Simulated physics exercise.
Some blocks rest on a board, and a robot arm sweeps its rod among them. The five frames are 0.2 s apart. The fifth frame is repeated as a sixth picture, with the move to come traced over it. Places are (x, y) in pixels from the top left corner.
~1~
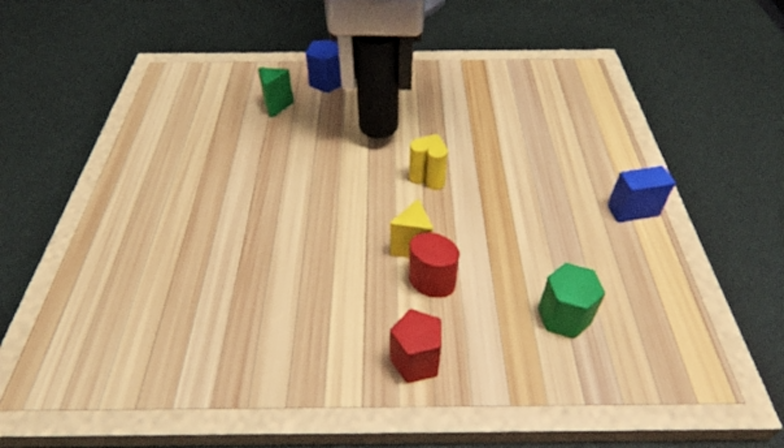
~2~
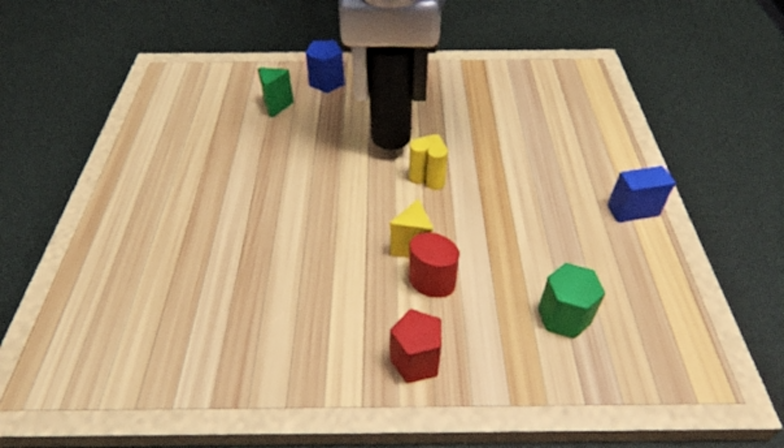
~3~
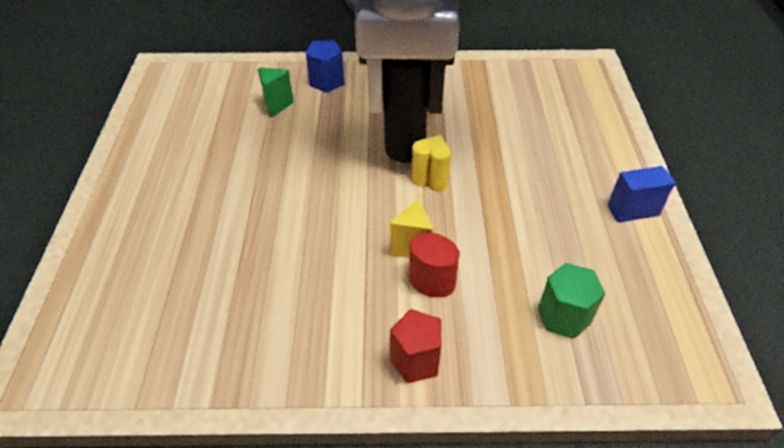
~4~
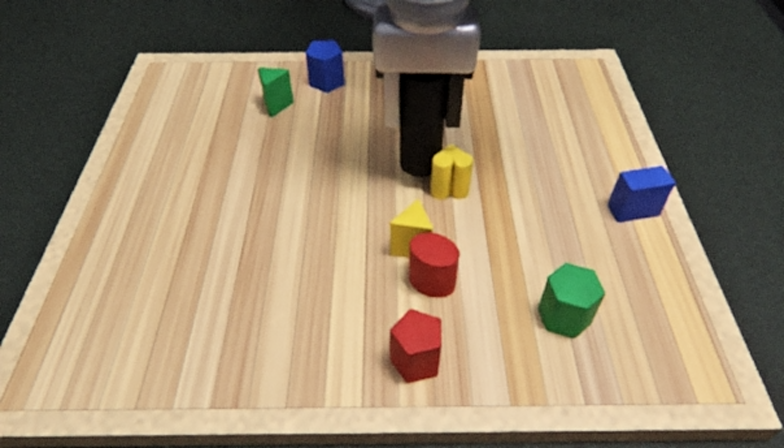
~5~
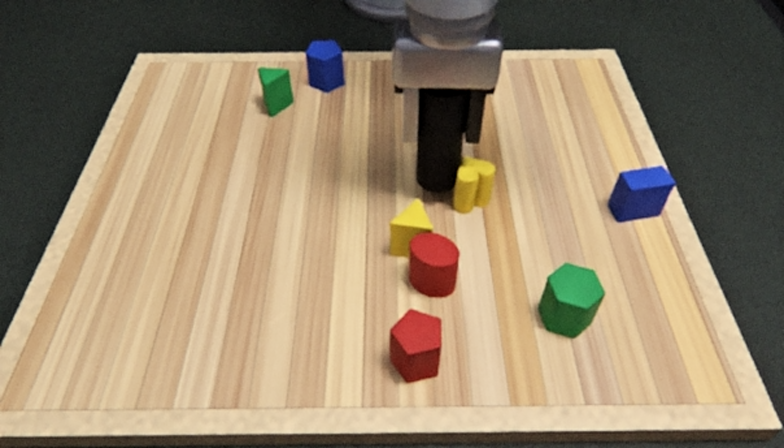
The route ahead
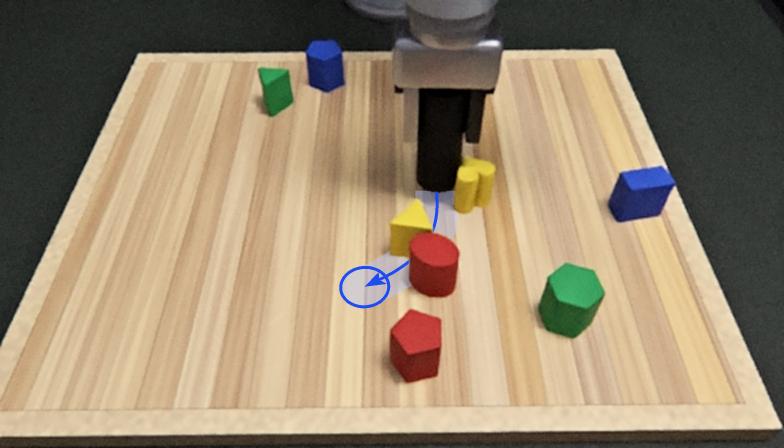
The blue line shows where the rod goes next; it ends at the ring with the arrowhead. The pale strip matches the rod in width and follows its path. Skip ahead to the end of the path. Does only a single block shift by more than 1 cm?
Final answer: No.
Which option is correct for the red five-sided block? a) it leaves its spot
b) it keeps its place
Choice b: It keeps its place.
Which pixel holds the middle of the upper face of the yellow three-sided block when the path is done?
Around pixel (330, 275).
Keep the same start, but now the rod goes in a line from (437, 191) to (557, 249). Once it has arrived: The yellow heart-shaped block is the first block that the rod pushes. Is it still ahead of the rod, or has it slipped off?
I'm fairly sure the yellow heart-shaped block rides along ahead of the rod to the very end.
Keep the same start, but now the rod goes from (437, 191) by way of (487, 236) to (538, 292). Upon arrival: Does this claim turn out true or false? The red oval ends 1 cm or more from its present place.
Answer: False.
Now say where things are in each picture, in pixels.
Tip of the rod at (379, 126), middles of tops, yellow three-sided block at (414, 216), red five-sided block at (418, 331), red oval at (435, 248), yellow heart-shaped block at (430, 145), in the first picture.
Rod at (391, 137), nothing pushed, in the second picture.
Rod at (405, 149), yellow heart-shaped block at (433, 146), in the third picture.
Rod at (420, 163), yellow heart-shaped block at (453, 156), in the fourth picture.
Rod at (437, 178), yellow three-sided block at (414, 216), red five-sided block at (418, 331), red oval at (435, 248), yellow heart-shaped block at (474, 168), in the fifth picture.
The line goes from (437, 191) through (434, 227) and (409, 261) to (365, 287).
The first path, step by step. One third of the way, rod at (435, 214); yellow three-sided block at (412, 219); yellow heart-shaped block at (478, 172), turned 20° anticlockwise.
Two thirds of the way, rod at (409, 250); yellow three-sided block at (379, 249), turned 30° anticlockwise; red oval at (432, 261), turned 45° anticlockwise; yellow heart-shaped block at (478, 172), turned 20° anticlockwise.
At the end, rod at (364, 274); yellow three-sided block at (330, 275), turned 25° anticlockwise; red five-sided block unmoved; red oval at (430, 264), turned 60° anticlockwise; yellow heart-shaped block at (478, 172), turned 20° anticlockwise.
